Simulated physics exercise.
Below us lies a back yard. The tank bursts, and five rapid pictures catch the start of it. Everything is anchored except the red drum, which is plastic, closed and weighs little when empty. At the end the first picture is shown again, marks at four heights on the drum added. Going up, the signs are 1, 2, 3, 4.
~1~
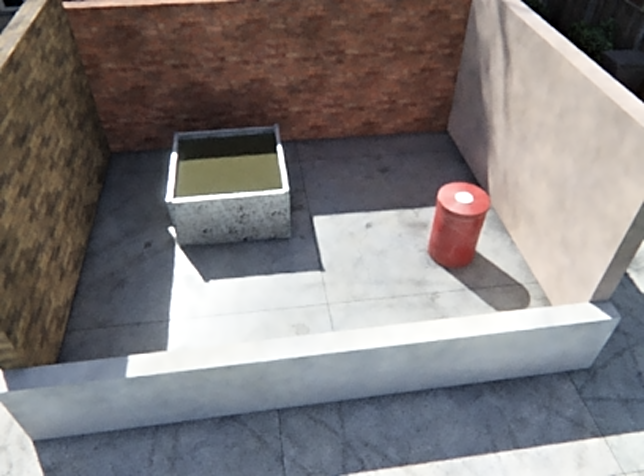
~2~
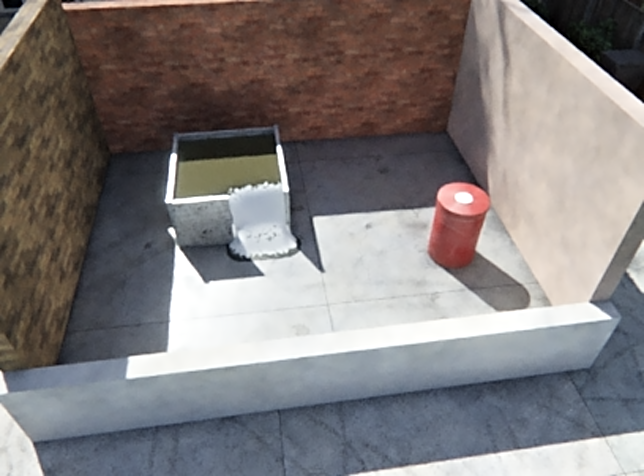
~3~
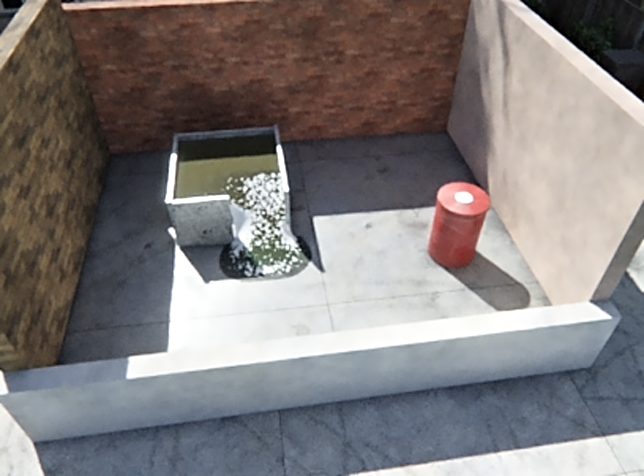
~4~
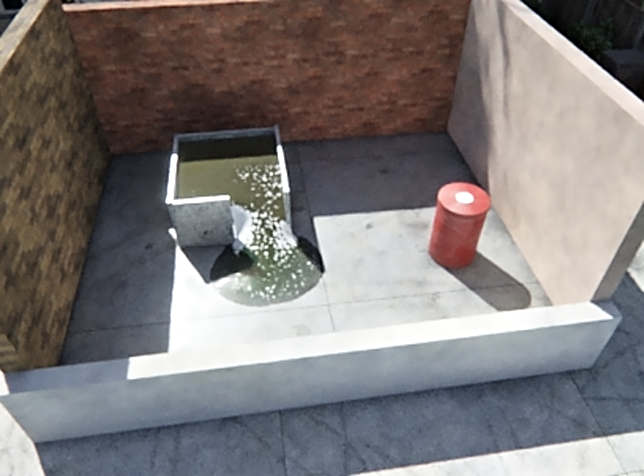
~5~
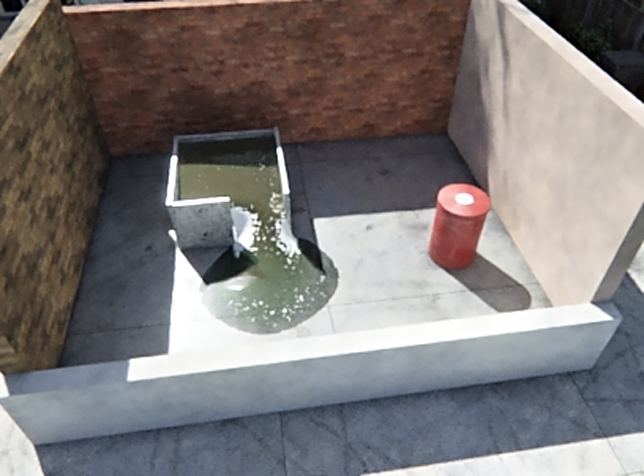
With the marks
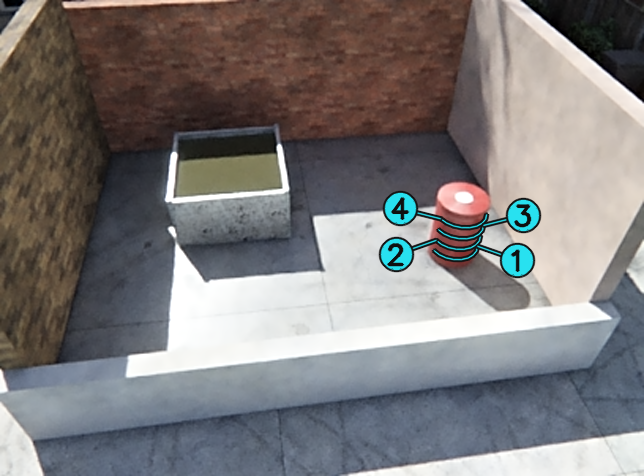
Greenish water pours from a broken concrete tank and spreads across the yard's paved ground.
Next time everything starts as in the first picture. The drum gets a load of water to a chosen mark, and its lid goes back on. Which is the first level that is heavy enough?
1 will do.
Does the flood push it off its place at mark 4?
No, that is safe.
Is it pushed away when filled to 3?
No, that is safe.
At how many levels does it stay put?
All of the four.
In cyan, 1 at (461, 259); 2 at (463, 249); 3 at (466, 238); 4 at (469, 227); from the bottom up 1, 2, 3, 4.
For mark 1, it does not move.
For mark 2, it does not move.
For mark 3, it does not move.
For mark 4, it does not move.
